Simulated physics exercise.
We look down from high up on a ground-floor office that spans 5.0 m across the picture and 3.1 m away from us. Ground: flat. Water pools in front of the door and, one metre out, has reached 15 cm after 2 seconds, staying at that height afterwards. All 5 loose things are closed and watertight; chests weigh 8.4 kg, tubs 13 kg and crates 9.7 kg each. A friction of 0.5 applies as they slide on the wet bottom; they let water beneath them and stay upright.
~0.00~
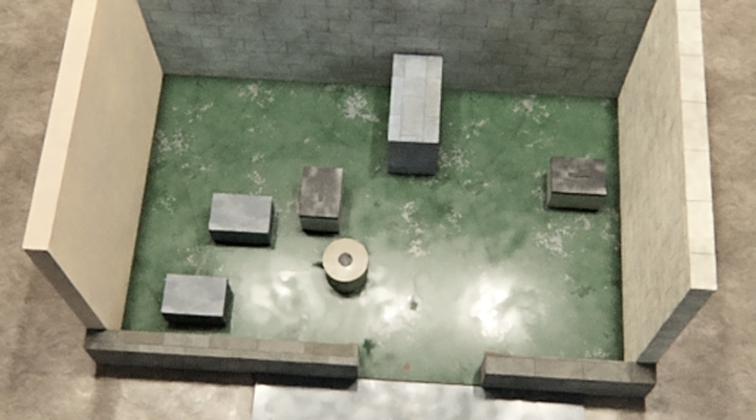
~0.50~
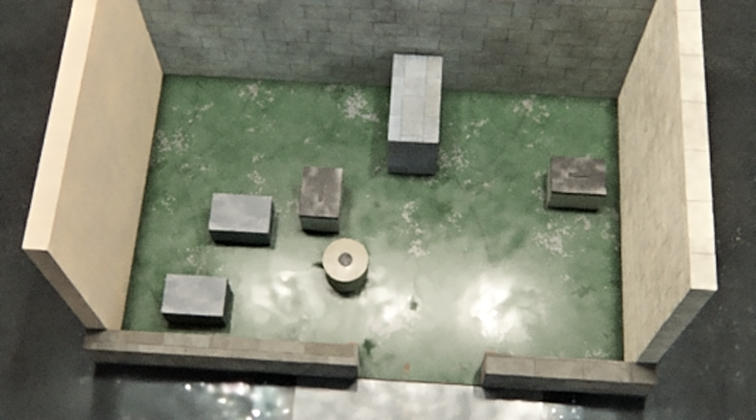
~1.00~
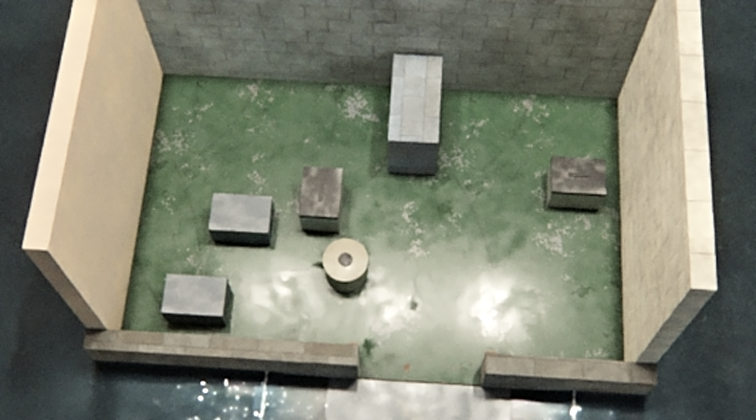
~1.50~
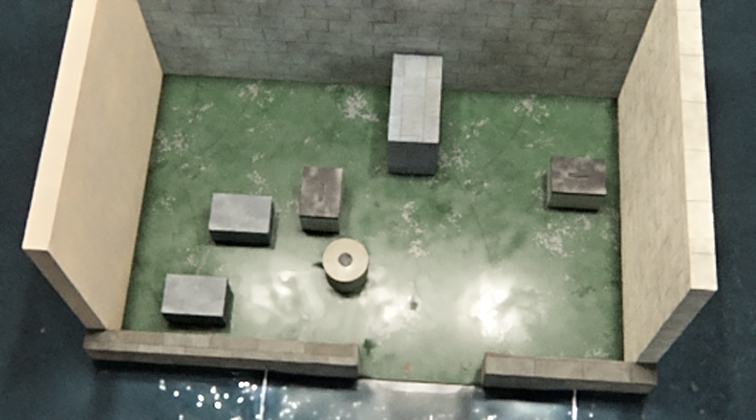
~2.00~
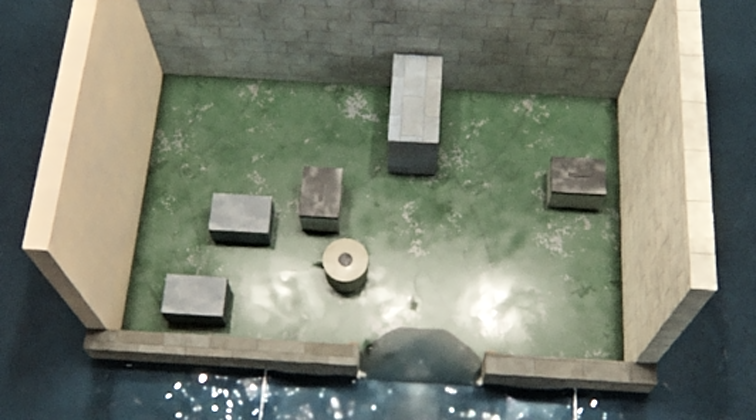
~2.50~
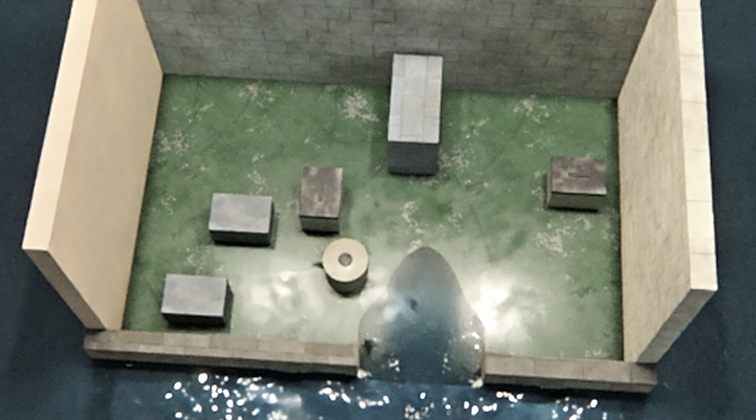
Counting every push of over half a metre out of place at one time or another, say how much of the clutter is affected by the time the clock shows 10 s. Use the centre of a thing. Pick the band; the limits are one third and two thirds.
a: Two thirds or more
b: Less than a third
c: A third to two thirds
Answer: B.
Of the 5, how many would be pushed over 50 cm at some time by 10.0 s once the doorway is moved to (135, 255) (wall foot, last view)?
Then 4.
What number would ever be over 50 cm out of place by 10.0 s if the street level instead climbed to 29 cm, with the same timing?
4.
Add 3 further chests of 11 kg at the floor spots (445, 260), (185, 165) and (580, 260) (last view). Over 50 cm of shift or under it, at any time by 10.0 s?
Well, it goes above, below, above.
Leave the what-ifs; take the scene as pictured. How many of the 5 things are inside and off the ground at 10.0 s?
Then: 1.
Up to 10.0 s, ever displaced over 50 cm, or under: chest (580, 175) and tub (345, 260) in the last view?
Well, the first goes farther, the second shorter.
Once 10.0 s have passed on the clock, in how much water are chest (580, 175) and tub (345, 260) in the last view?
First about 6 cm, second about 5 cm.
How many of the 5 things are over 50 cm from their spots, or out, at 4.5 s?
Result: 0.
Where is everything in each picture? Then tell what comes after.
The first picture shows a chest at (579, 175) rests on the ground; a chest at (321, 192) rests on the ground; water covers 0.0 m2; 0 of 5 have shifted.
The second picture shows a chest at (579, 175) rests on the ground; a chest at (321, 192), on the bottom; water covers 0.0 m2; 0 of 5 have shifted.
The third picture shows a chest at (579, 175) rests on the ground; a chest at (321, 192) rests on the ground; water covers 0.0 m2; 0 of 5 have shifted.
The fourth picture shows a chest at (579, 175) rests on the ground; a chest at (321, 192), on the bottom; water covers 0.0 m2; 0 of 5 have shifted.
The fifth picture shows a chest at (579, 175), on the bottom; a chest at (321, 192) rests on the ground; 0.3 m2 under water; 0 of 5 have shifted.
The sixth picture shows a chest at (579, 175), on the bottom; a chest at (321, 192) rests on the ground; water covers 1.0 m2; 0 of 5 have shifted.
After 3.5 s 0 of 5 are over 50 cm from their spots; 0 afloat.
After 4.5 s 0 of 5 are over 50 cm from their spots; 0 afloat.
After 7.0 s 0 of 5 are over 50 cm from their spots; 1 afloat.
After 10.0 s 1 of 5 are over 50 cm from their spots, and 1 have been at some point; 1 afloat.
